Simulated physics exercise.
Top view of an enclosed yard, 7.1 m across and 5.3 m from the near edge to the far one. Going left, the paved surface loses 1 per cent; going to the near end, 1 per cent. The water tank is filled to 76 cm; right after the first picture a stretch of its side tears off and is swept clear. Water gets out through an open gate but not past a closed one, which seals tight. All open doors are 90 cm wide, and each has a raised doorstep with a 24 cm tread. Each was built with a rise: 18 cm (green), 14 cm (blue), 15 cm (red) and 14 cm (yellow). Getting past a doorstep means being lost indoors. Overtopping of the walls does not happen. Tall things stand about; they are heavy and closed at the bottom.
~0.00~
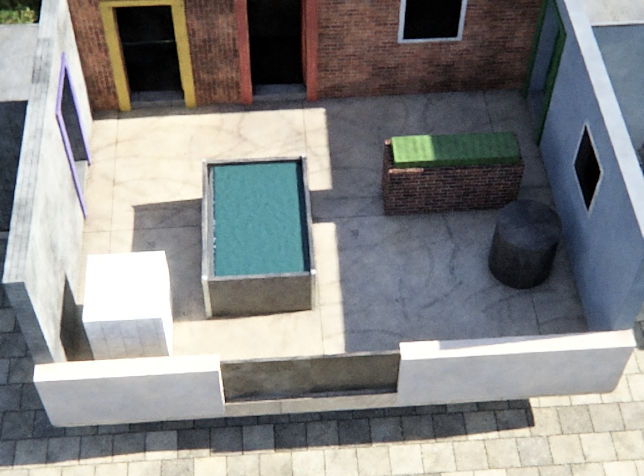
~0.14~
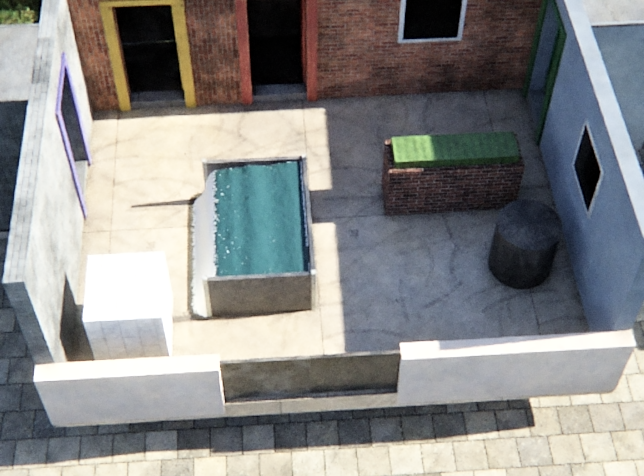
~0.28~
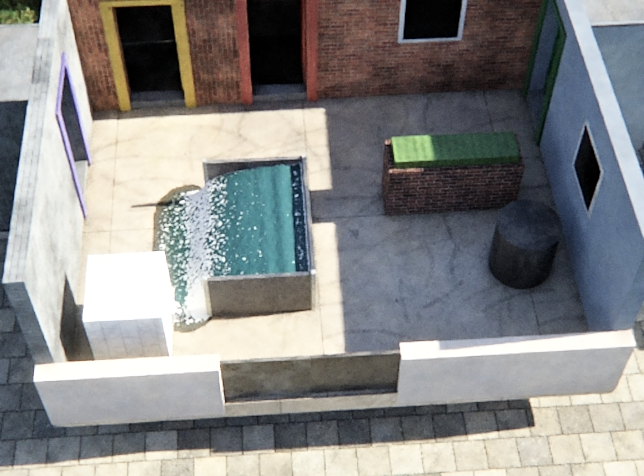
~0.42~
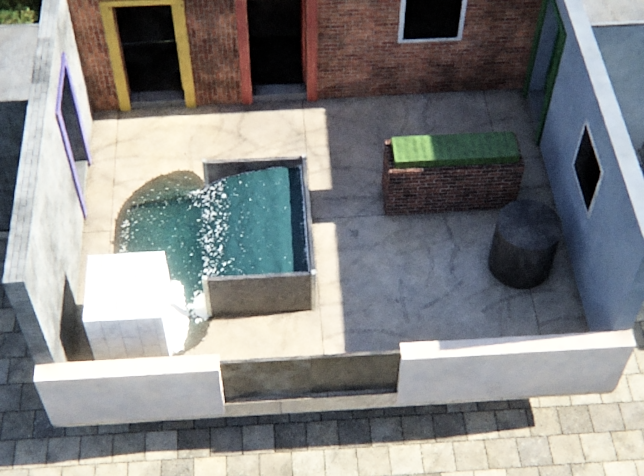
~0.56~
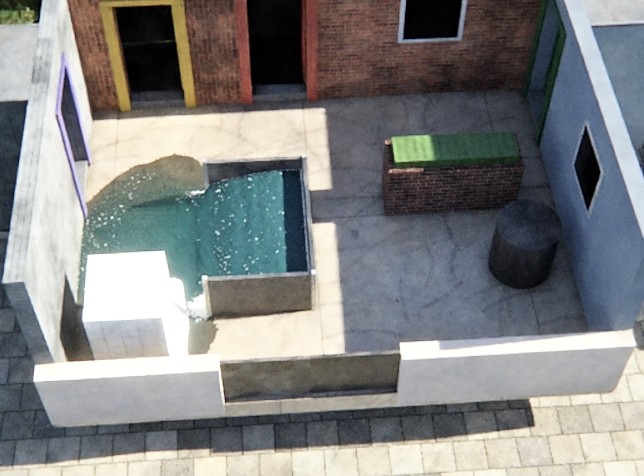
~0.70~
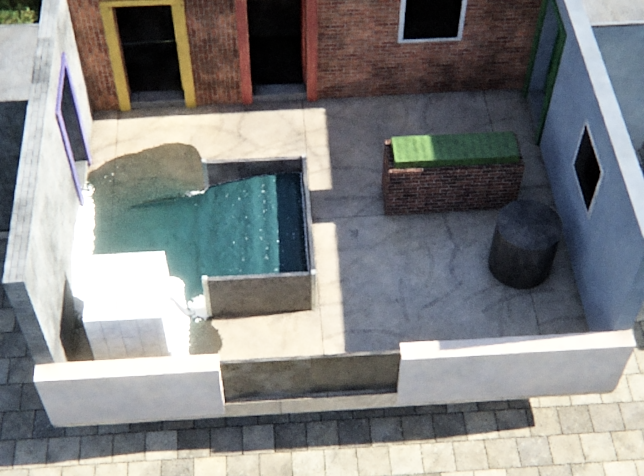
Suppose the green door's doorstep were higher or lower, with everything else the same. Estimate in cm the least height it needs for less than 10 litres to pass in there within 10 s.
I would say 6.5 cm.
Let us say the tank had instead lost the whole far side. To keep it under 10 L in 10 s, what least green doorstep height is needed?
Then the minimum is about 14.5 cm.
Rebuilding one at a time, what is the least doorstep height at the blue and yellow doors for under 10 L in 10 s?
About 28 cm at blue and 21 cm at yellow.
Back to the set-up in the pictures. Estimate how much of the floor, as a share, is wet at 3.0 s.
Some 50 per cent of it.
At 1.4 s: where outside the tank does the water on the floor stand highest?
Around pixel (93, 265).
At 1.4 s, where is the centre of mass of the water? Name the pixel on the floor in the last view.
Centre estimate: (177, 258) px, approximately.
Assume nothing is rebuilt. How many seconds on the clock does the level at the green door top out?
It peaks at about 6.5 s.
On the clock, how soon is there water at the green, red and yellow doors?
Green: 5.0 s; red: 2.6 s; yellow: 1.8 s.
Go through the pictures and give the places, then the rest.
The water tank at (257, 219) is whole and still, 76 cm deep; the green door at (543, 72) is dry, in the first frame.
The front is at (193, 307), 0.3 m from the gap at (210, 244); 0.5 m2 of floor is wet, 76 cm left at the back, in the second frame.
The front is at a hidden place, 0.7 m from the gap at (210, 245); 1.6 m2 of floor is wet, 67 cm left at the back, in the third frame.
Water pours out at (210, 246) and has run 1.3 m, to a hidden place; about 14 cm deep outside, 65 cm at the back, in the fourth frame.
The gap is at (210, 247), the front 1.9 m out at (78, 300); the back of the water tank holds 60 cm, in the fifth frame.
Water pours out at (210, 247) and has run 2.0 m, to (77, 196); about 12 cm deep outside, 53 cm at the back; 5.4 m in a straight line remain to the green door at (543, 72), in the sixth frame.
After 1.4 s water covers 25 % of the floor, deepest (52 cm) near (93, 265); it has not reached the green door.
After 3.0 s water covers 50 % of the floor, deepest (29 cm) near (71, 386); it has not reached the green door.
After 10.0 s water covers 100 % of the floor, deepest (12 cm) near (353, 368); 6 cm at the green door, 0 litres in over its 18 cm doorstep.
At the green door as built, the water arrived by 5.0 s and peaked near 10 cm at 6.6 s.
With a doorstep of 5.5 cm, 18 litres would have come in within the 10 s; with 7.5 cm, 4 litres. So under 10 litres takes about 6.5 cm.
